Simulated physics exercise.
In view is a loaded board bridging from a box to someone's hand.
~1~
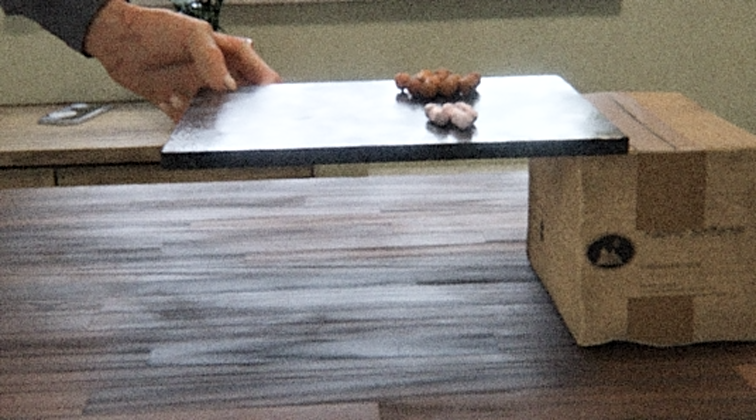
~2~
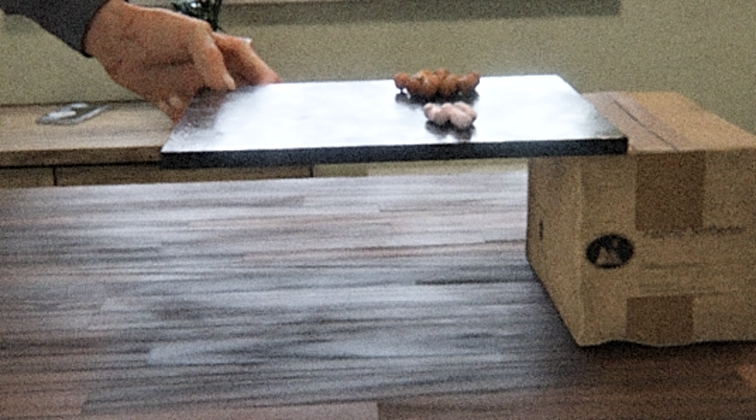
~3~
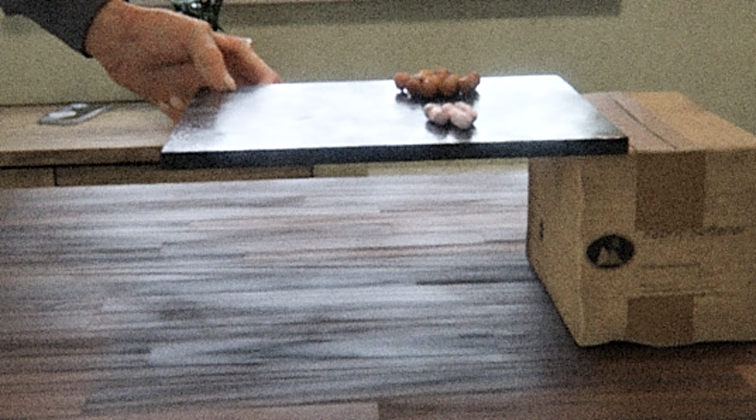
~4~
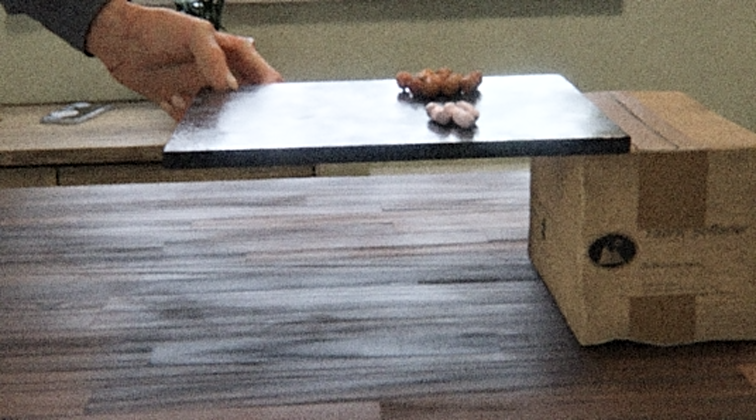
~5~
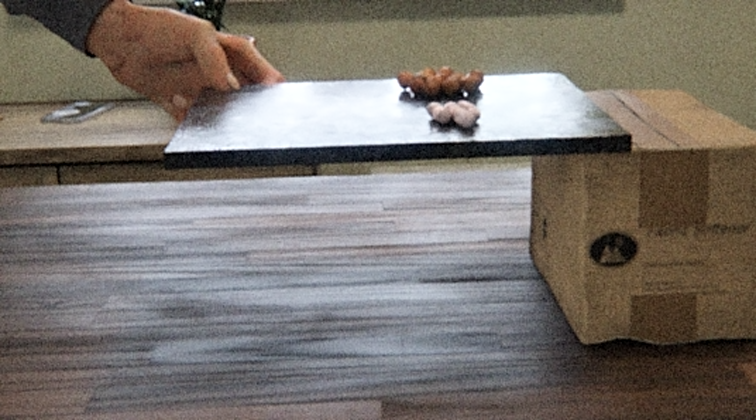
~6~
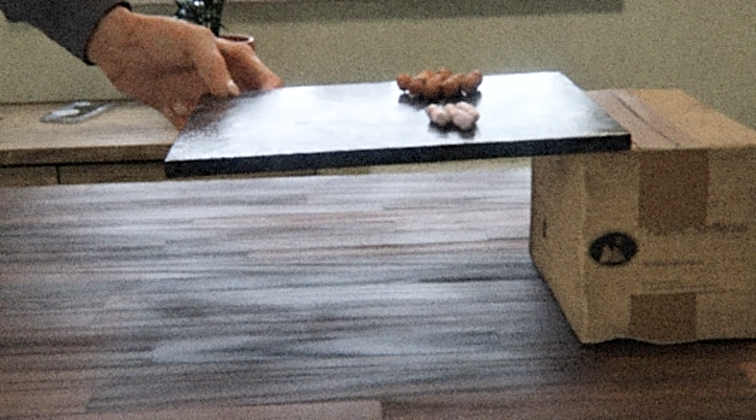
On a wooden table, a hand held the left end of a dark board resting on a cardboard box, with two small clusters on top; it stayed nearly still, then the held end dipped slightly.
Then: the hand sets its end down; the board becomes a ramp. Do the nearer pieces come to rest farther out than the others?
Yes.
Then, 0.41 s later than the last frame, board sloping at 14°; front lot every one still on the board; back lot every one still on the board.
Then, 0.84 s later than the last frame, board sloping at 29°; front lot mostly less than half a board's length out; back lot every one still on the board.
Then, 1.35 s later than the last frame, board resting at 31°; front lot mostly one to two board lengths out; back lot mostly less than half a board's length out.
When it is over, board resting at 31°; front lot mostly more than two board lengths out, roughly two thirds gone off the counter; back lot mostly less than half a board's length out; the front lot has gone farther.
